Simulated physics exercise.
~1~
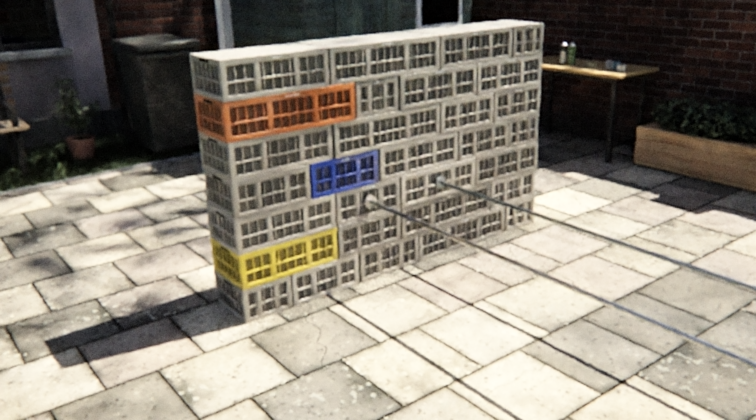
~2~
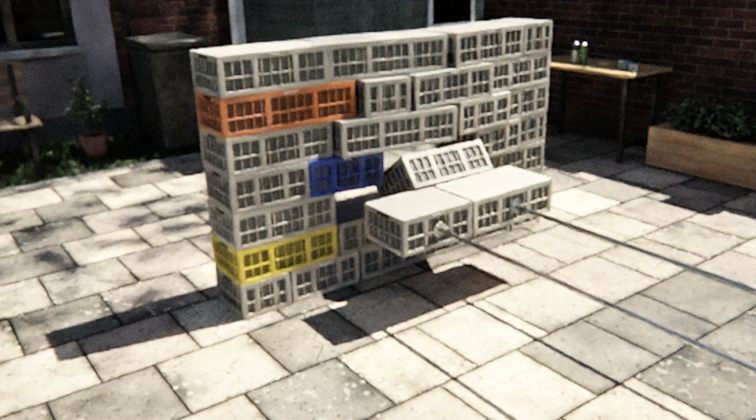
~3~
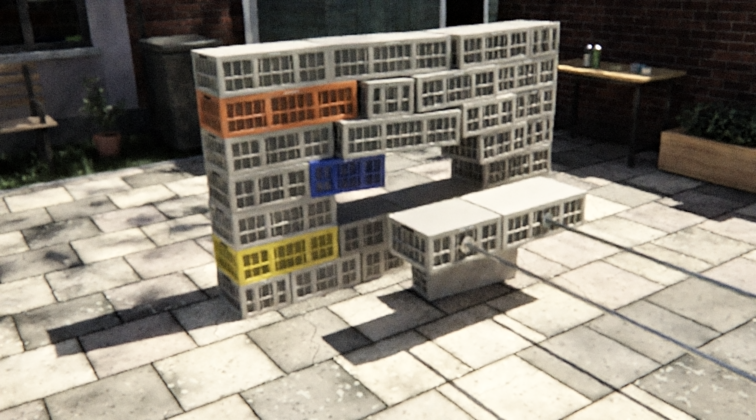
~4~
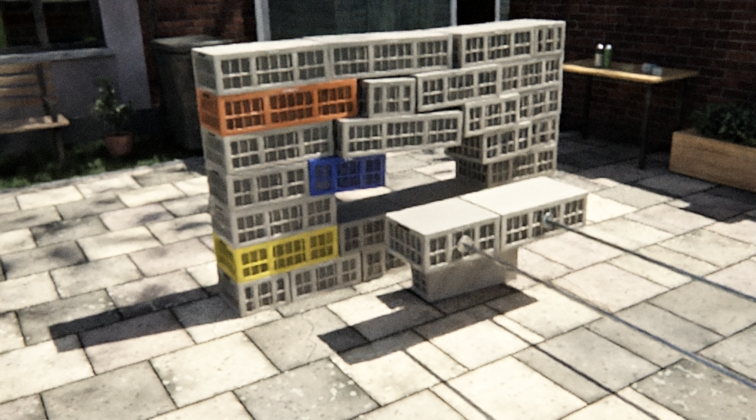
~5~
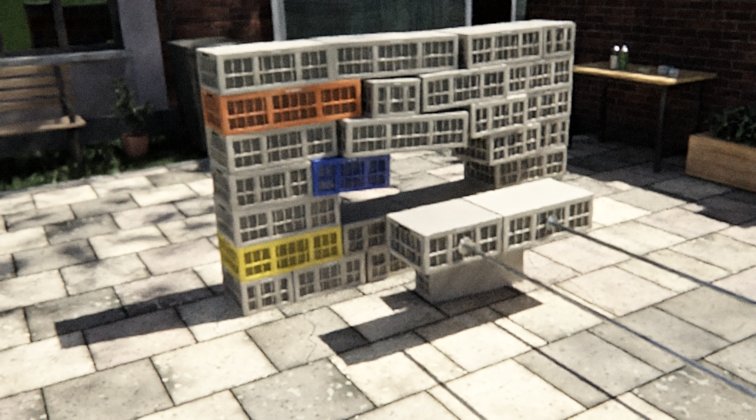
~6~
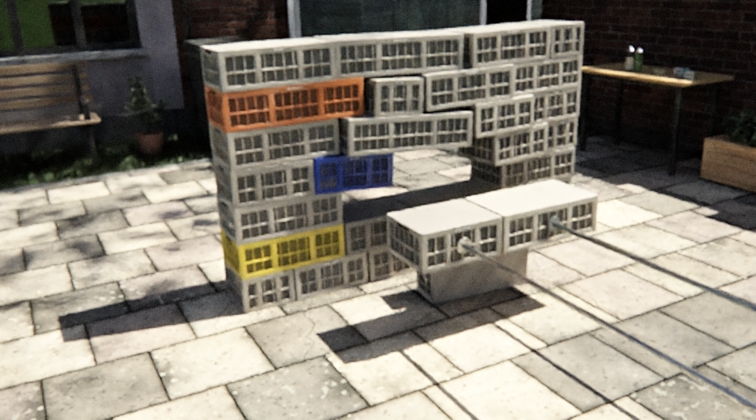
Two neighbouring pale crates slide forward out of the face of a stacked crate wall on a sunlit paved patio, drawn by long thin rods, as the camera drifts slightly sideways from a raised view. In the wall, an orange crate sits upper left, a blue one near the middle and a yellow one lower left. As the pair comes out level, a grey crate behind them tips over and drops, ending upright on end beneath them. The wall stands with a wide gap, blue still up, orange and yellow unmoved, and the pair held clear in front.
